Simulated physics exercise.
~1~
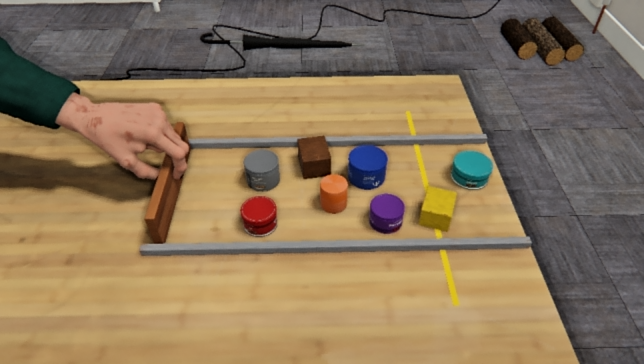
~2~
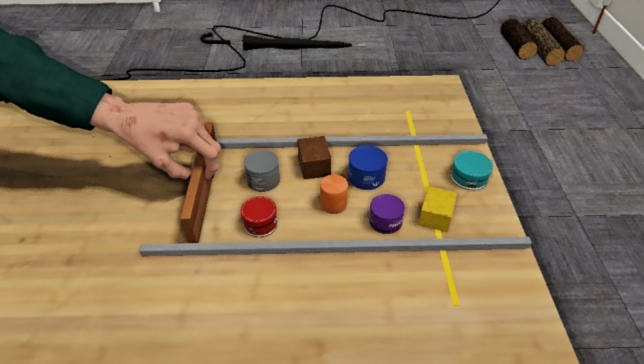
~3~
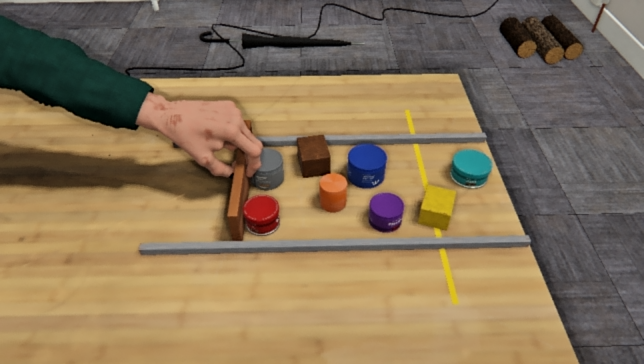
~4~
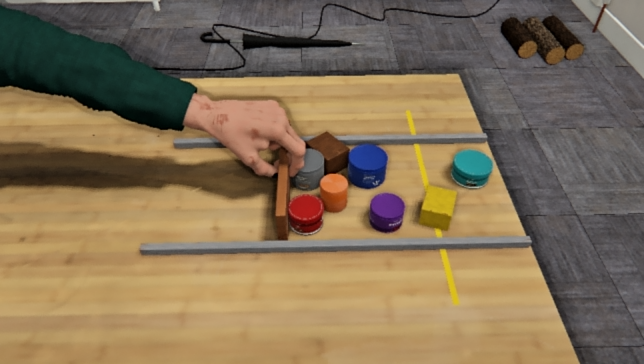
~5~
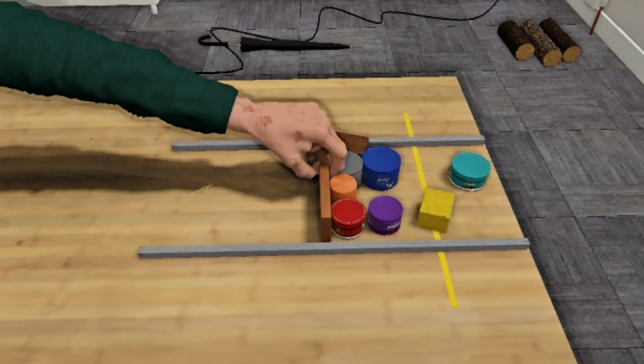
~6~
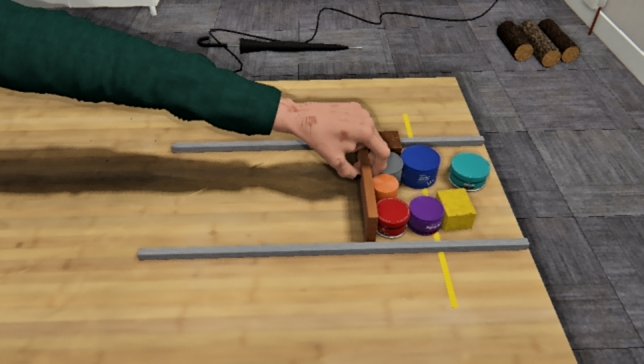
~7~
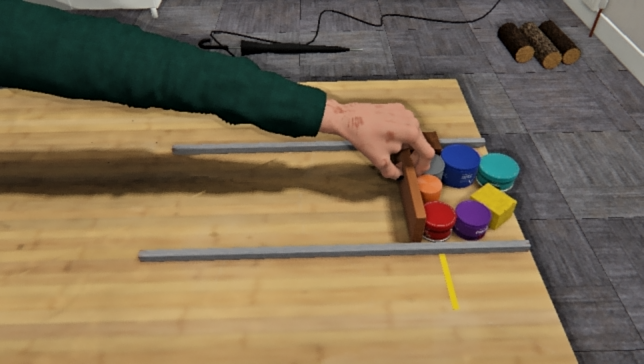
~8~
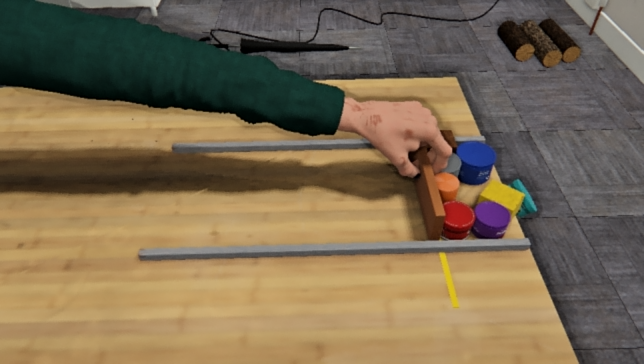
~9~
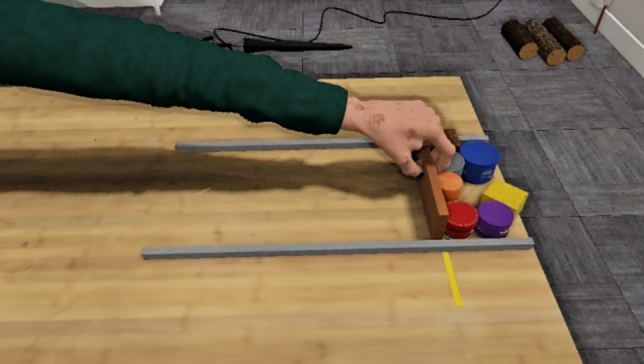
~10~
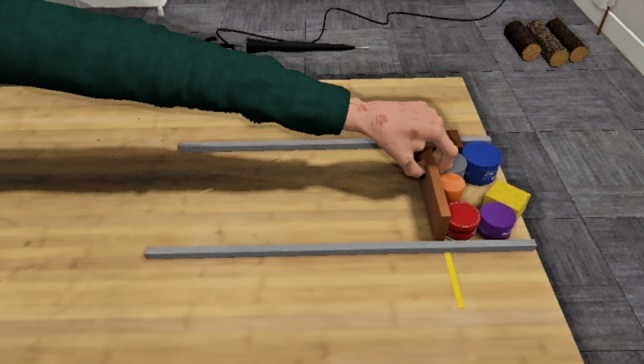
At the start, a hand in a green sleeve holds an upright wooden board at the left of a channel between two grey rails, with colourful round pots and small blocks scattered ahead. The hand slides the board right, reaching the red pot and grey tub first. It then gathers the brown block, orange piece, blue tub and purple tub into a tight cluster. The group crosses the yellow tape, pushing the yellow block and turquoise pot toward the table's end. The turquoise pot tips over the edge and drops from sight, while the others stay crowded there as the board stops.
